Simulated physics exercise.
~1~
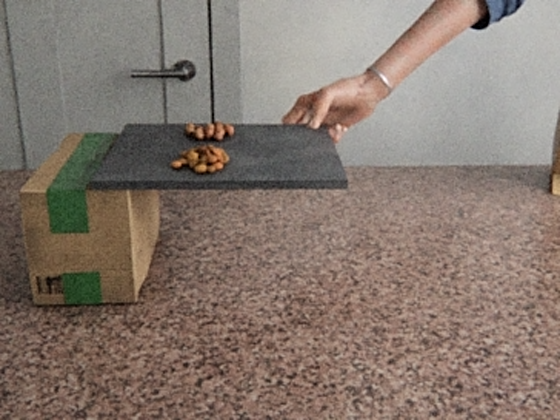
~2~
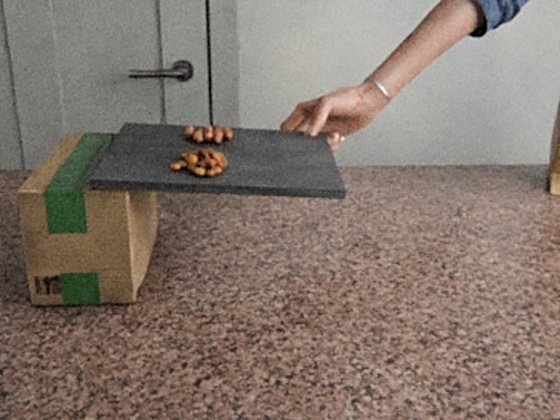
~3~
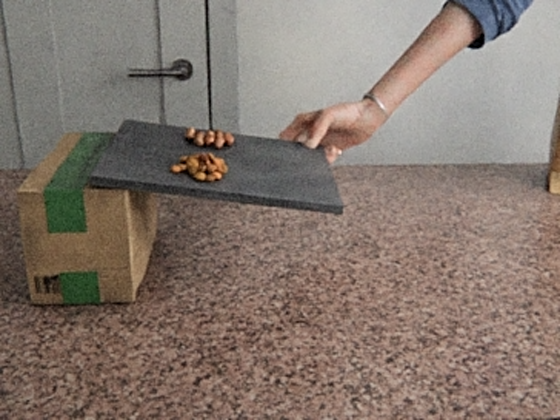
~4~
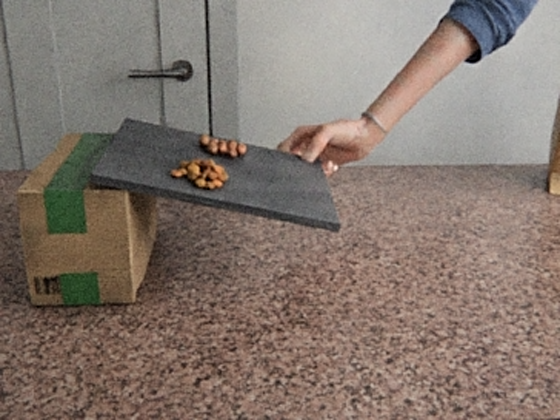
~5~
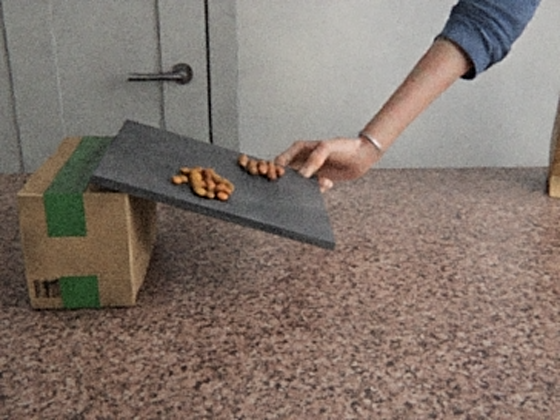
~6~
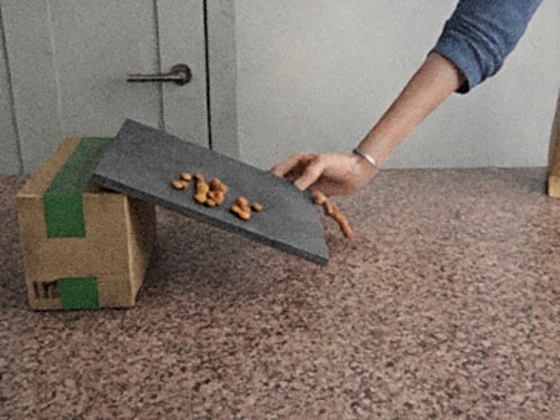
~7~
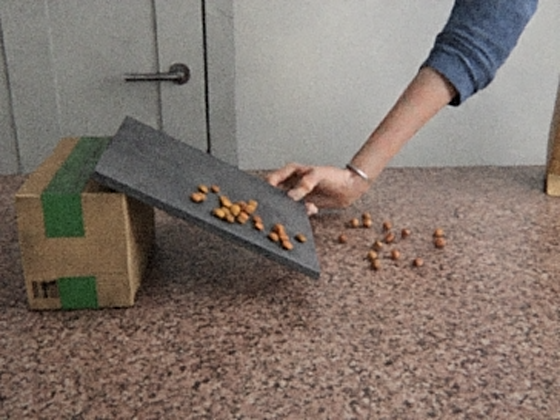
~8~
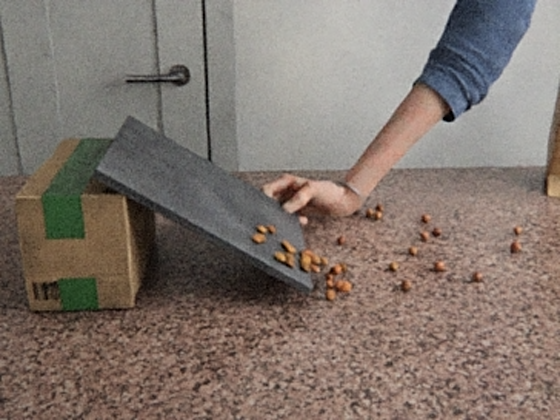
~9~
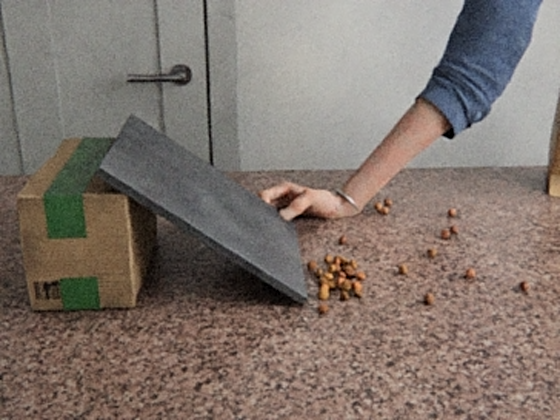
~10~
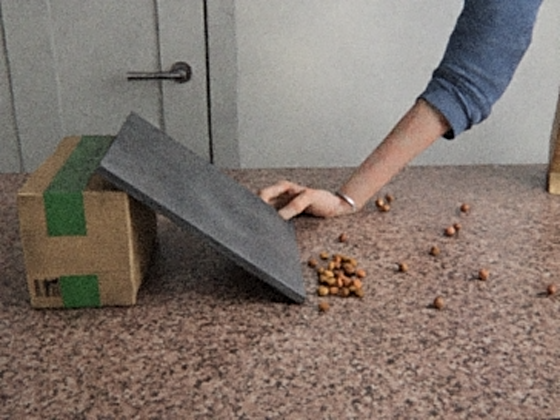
Two piles of nuts slide off a dark board onto the counter as a hand lowers it.
